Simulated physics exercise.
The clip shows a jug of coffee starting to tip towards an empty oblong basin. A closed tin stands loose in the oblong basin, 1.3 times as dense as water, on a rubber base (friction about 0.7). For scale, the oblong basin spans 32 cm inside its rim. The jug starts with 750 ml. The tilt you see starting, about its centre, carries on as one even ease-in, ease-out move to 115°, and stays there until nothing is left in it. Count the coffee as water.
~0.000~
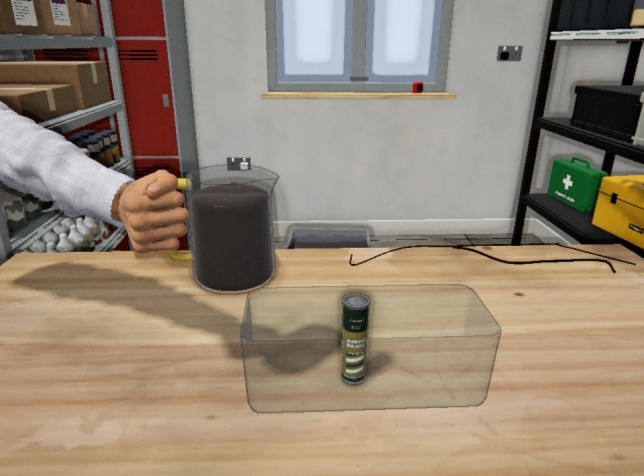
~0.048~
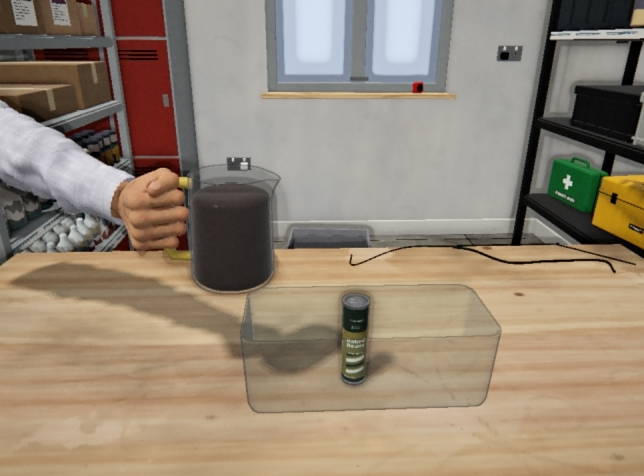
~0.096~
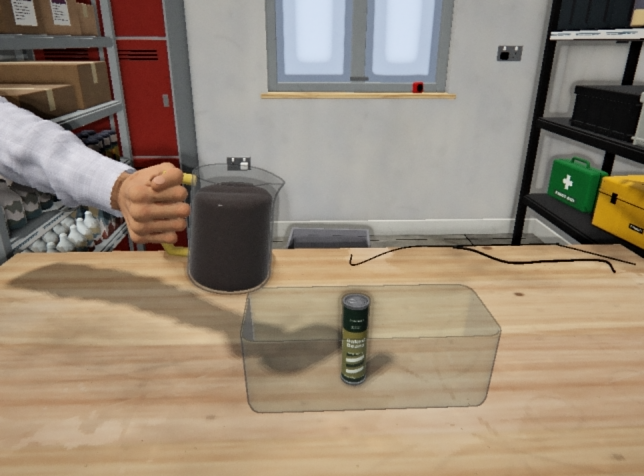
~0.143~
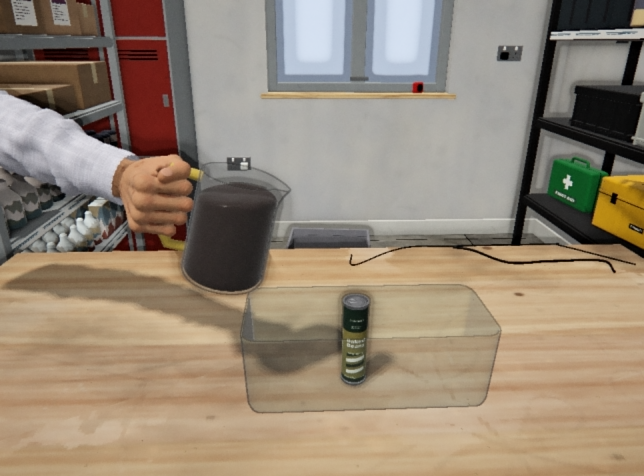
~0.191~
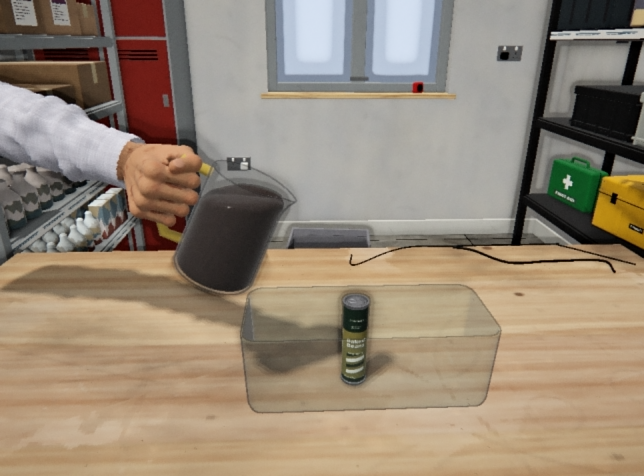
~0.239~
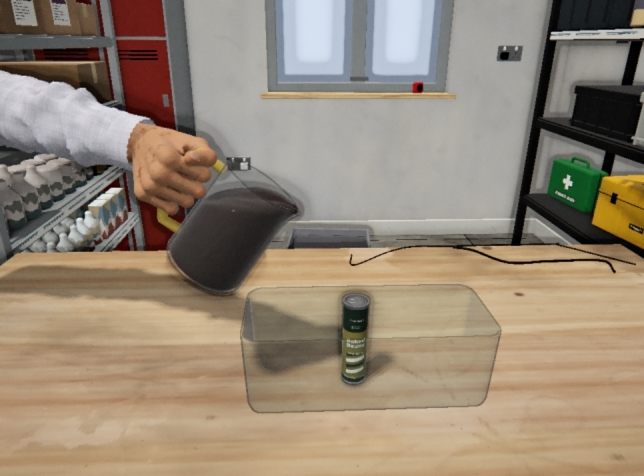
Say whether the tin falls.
It stays up.
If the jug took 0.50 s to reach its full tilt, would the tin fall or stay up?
Then it remains upright.
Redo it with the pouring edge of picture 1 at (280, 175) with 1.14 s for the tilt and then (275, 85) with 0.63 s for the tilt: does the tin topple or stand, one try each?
First it topples; then it goes over.
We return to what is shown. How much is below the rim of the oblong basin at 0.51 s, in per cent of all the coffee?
About 16 per cent.
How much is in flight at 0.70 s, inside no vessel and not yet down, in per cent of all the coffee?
Some 12 per cent.
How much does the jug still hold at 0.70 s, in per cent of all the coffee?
About 16 per cent.
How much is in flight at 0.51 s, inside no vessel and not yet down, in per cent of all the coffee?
Some 20 per cent.
By 0.51 s the tilt is 104° and 63 per cent is still to pour; the tin stands where it began.
By 0.70 s the tilt is 115° and 15 per cent is still to pour; the tin stands 1 cm from where it began.
By 0.91 s the tilt is 115° and 1 per cent is still to pour; the tin stands 1 cm from where it began.
By 1.13 s the tilt is 115° and 0 per cent is still to pour; the tin stands 1 cm from where it began.
At rest the tin stands 1 cm from where it began.
